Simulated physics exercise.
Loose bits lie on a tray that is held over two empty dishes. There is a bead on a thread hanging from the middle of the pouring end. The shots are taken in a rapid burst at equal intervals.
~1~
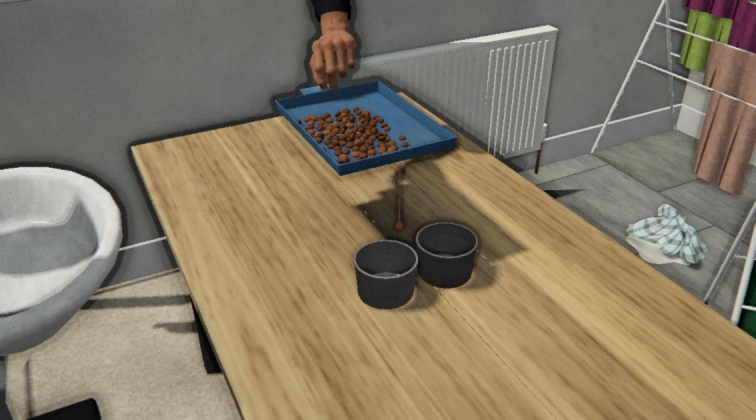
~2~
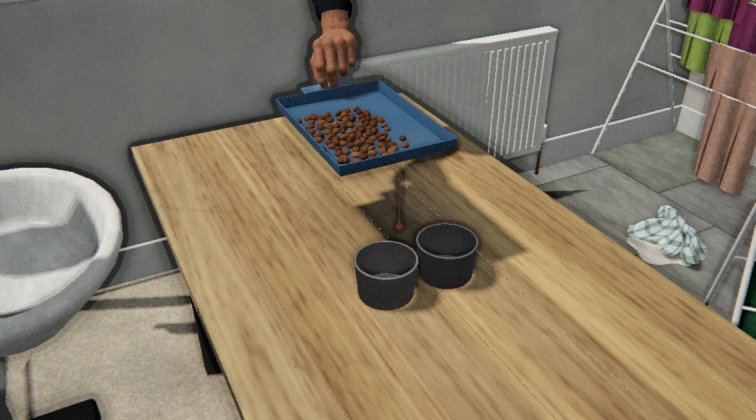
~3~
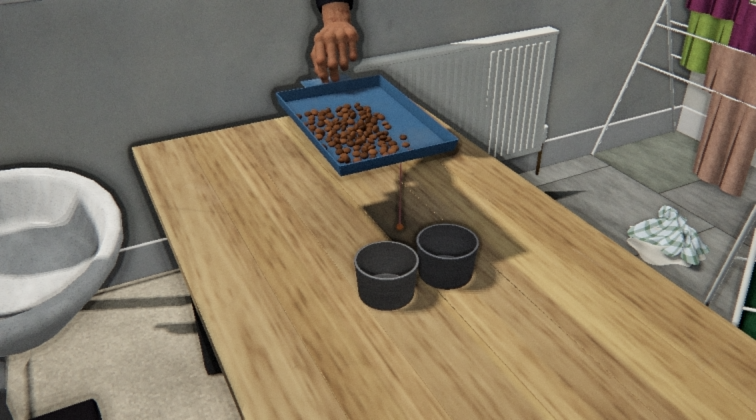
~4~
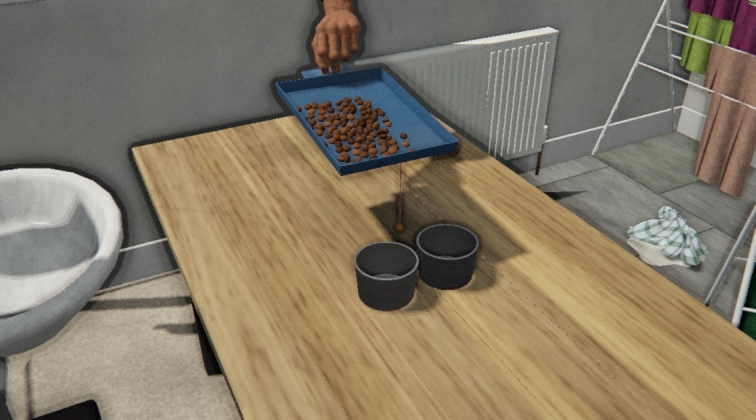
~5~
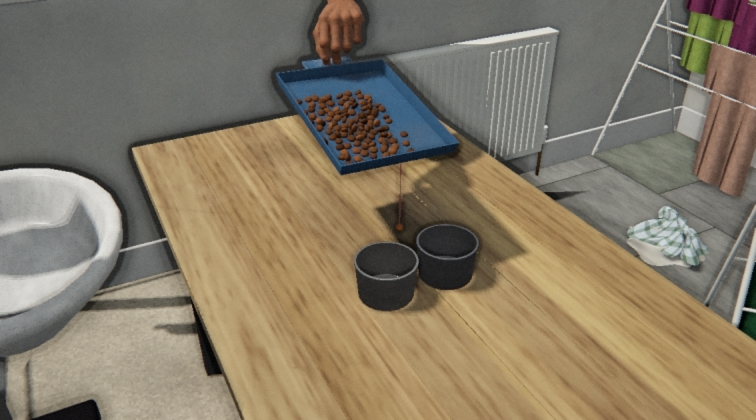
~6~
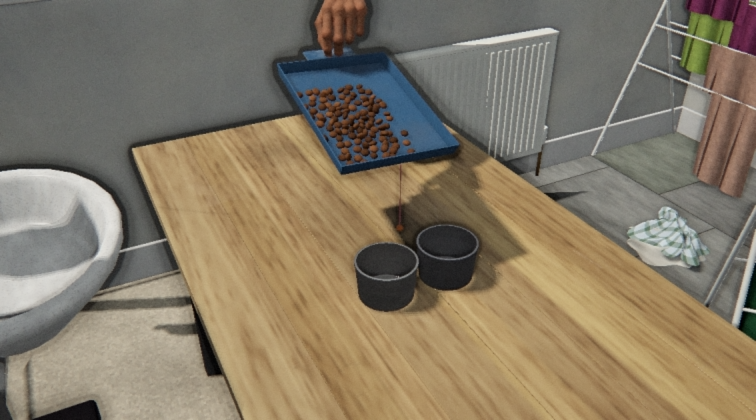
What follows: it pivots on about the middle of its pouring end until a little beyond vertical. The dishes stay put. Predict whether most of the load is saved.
Most of it is saved.
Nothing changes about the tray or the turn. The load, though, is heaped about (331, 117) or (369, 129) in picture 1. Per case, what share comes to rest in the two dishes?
Roughly 80 per cent, and 70 per cent.
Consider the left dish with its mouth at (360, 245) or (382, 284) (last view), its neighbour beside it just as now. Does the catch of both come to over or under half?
The first time it's lower than half, the second time lower than half.
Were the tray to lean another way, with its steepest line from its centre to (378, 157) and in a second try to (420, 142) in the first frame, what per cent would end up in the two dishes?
Shares: 70 %, then 30 %.
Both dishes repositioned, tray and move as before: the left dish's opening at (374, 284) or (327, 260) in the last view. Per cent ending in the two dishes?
Trial 1 around 40 percent, trial 2 around 0 percent.
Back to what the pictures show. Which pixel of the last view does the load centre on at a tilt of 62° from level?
Somewhere about (400, 136).
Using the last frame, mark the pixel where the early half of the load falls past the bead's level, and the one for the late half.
First close to (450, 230), next close to (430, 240).
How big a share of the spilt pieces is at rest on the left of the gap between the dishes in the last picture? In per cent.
Left share: Close to 10 %.
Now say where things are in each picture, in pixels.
Corners of the pouring end near (340, 164) and (454, 136), level; middle of the load near (349, 136), bits of dog kibble; left dish near (400, 289); right dish near (462, 268); bead on its thread near (399, 226), in the first picture.
Corners of the pouring end near (340, 164) and (454, 138), level; middle of the load near (350, 136), in the second picture.
Corners of the pouring end near (341, 164) and (455, 139), tipped barely, lowest at the right corner; middle of the load near (350, 133), in the third picture.
Corners of the pouring end near (342, 164) and (456, 140), tipped a little, lowest at the right corner; middle of the load near (350, 130), in the fourth picture.
Corners of the pouring end near (342, 164) and (456, 142), tipped a little, lowest at the right corner; middle of the load near (351, 126), in the fifth picture.
Corners of the pouring end near (343, 164) and (456, 143), tipped clearly, lowest at the right corner; middle of the load near (352, 123); left dish near (401, 291); right dish near (463, 271), in the sixth picture.
Shortly afterwards, tray tipped steeply; the whole lot on the tray.
Next, tray tipped past a quarter turn; near a quarter on the tray; only a few in the left dish; near a third in the right dish; a little outside both; near a third in the air.
Some moments later, tray tipped past a quarter turn; a little in the left dish; near two thirds in the right dish; near a quarter outside both.
In the end, tray tipped past a quarter turn; a little in the left dish; near two thirds in the right dish; near a quarter outside both.
